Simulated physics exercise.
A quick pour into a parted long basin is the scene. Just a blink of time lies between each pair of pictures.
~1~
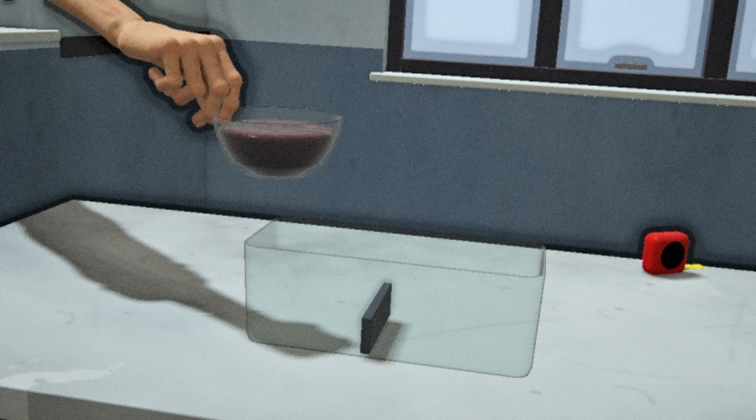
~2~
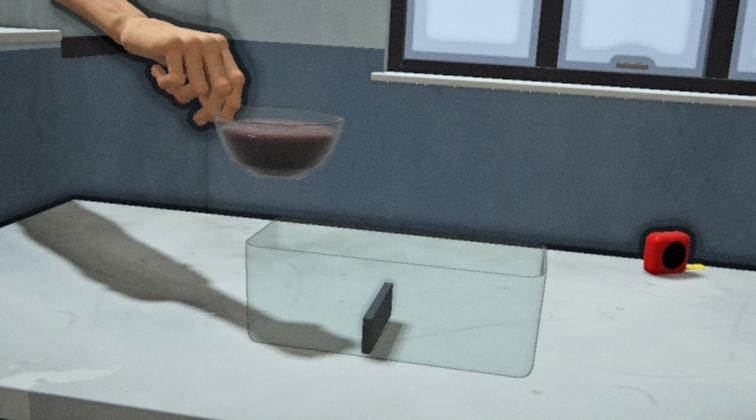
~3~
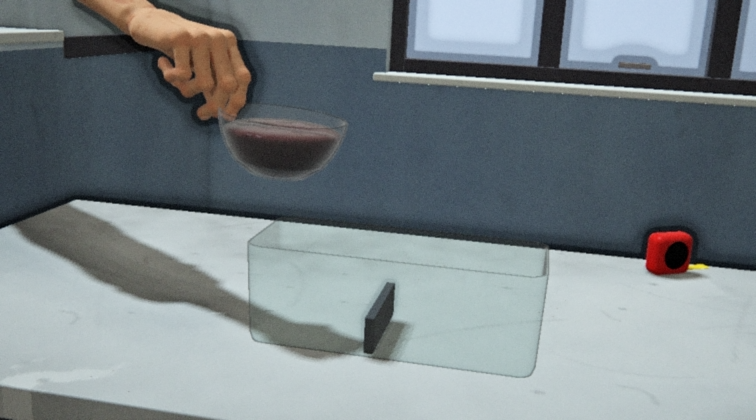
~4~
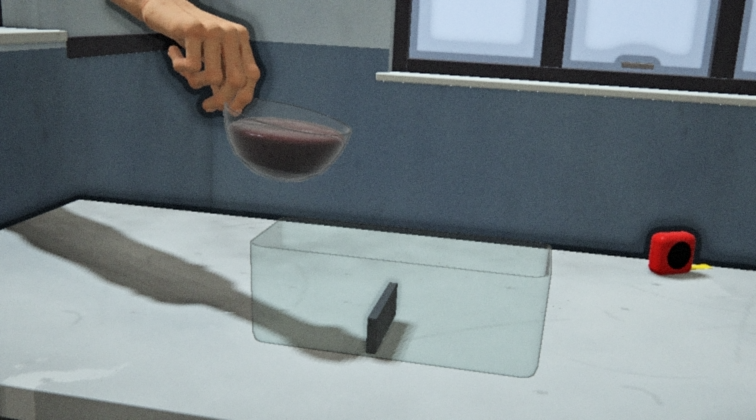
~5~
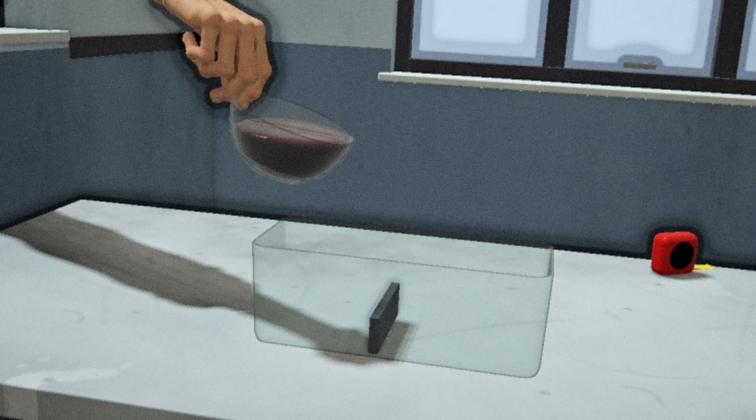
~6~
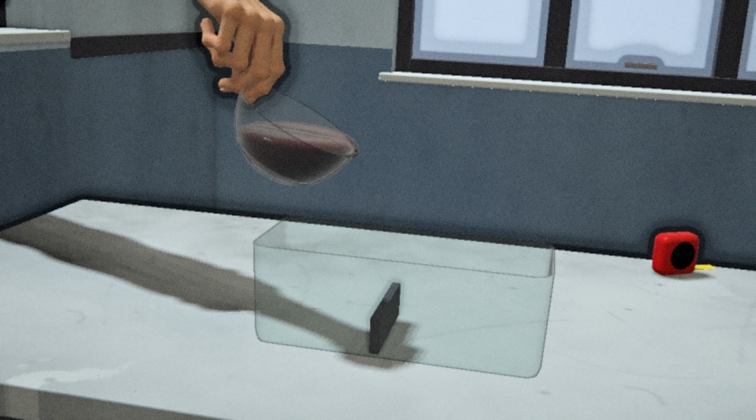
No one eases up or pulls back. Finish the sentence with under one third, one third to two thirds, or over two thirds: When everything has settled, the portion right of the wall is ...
When everything has settled, the portion right of the wall is one third to two thirds.
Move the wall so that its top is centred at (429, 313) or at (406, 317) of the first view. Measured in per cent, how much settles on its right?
The first placement gives around 15 percent, the second 20 percent.
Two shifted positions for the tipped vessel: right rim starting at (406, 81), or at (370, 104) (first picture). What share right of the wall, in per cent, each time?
One after the other: 95 %, 85 %.
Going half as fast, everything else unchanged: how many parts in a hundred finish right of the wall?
It comes to 60 per cent or so.
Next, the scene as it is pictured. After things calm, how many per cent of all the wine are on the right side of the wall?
That share comes out near 40 percent.
A moment on, the tilt is 83° and 22 per cent is still to pour, 21 is left of the wall and 25 right of it.
Next, the tilt is 94° and 1 per cent is still to pour, 54 is left of the wall and 41 right of it.
Then the tilt is 94° and 0 per cent is still to pour, 58 is left of the wall and 41 right of it.
Later the tilt is 94° and 0 per cent is still to pour, 58 is left of the wall and 41 right of it.
At rest 58 per cent lies left of the wall, 41 right of it and 1 outside.
